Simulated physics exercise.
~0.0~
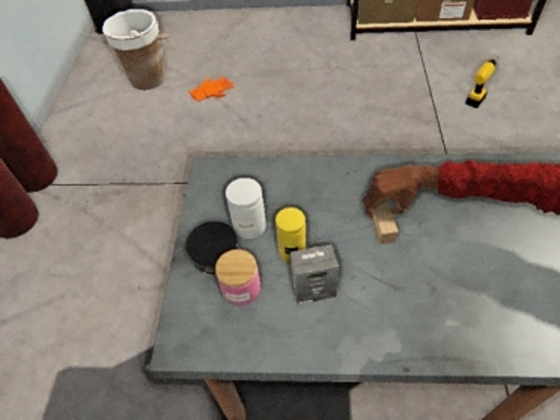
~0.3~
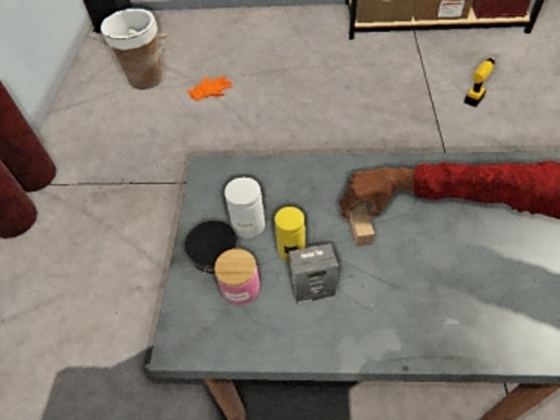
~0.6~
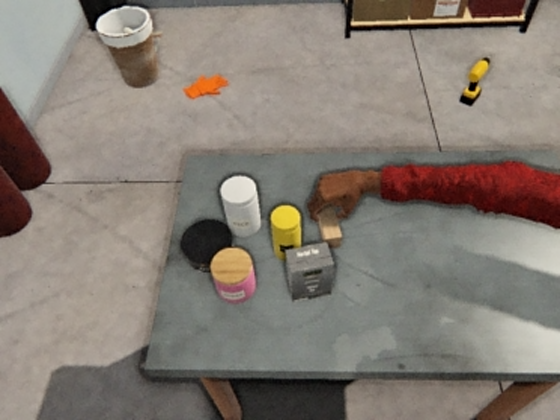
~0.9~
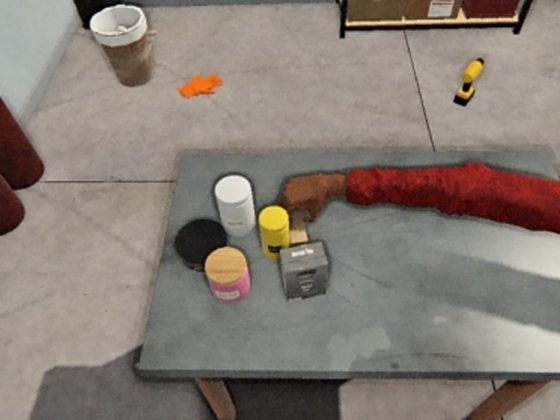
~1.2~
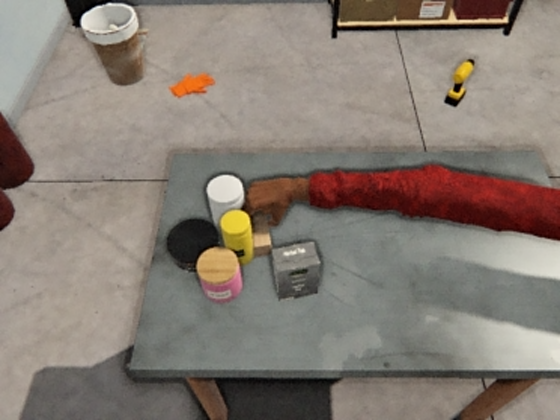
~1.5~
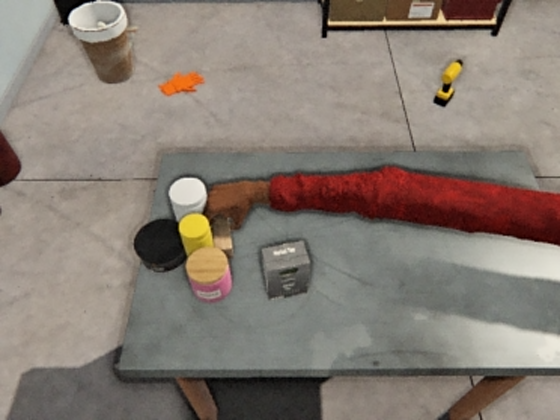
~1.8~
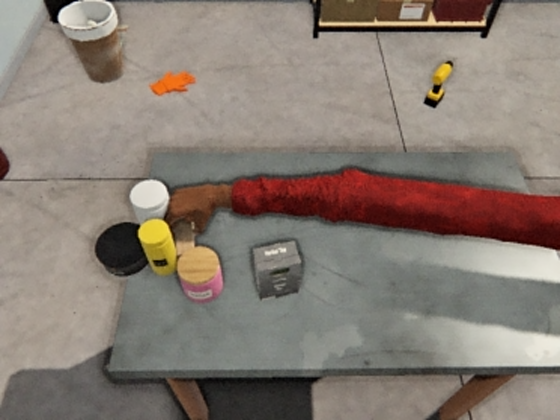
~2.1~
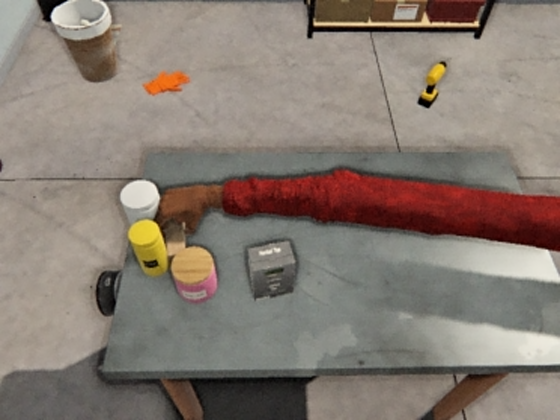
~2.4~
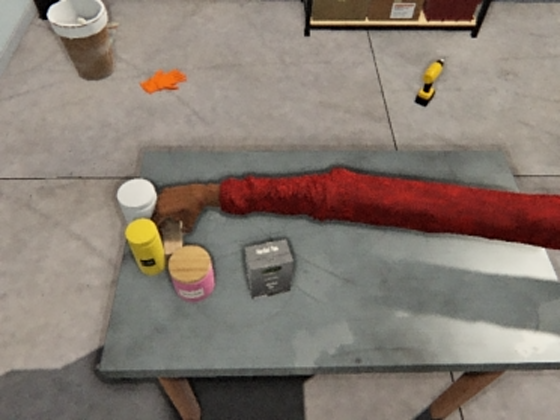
A red-sleeved arm slides a block left, pushing jars along until a black tub falls off.
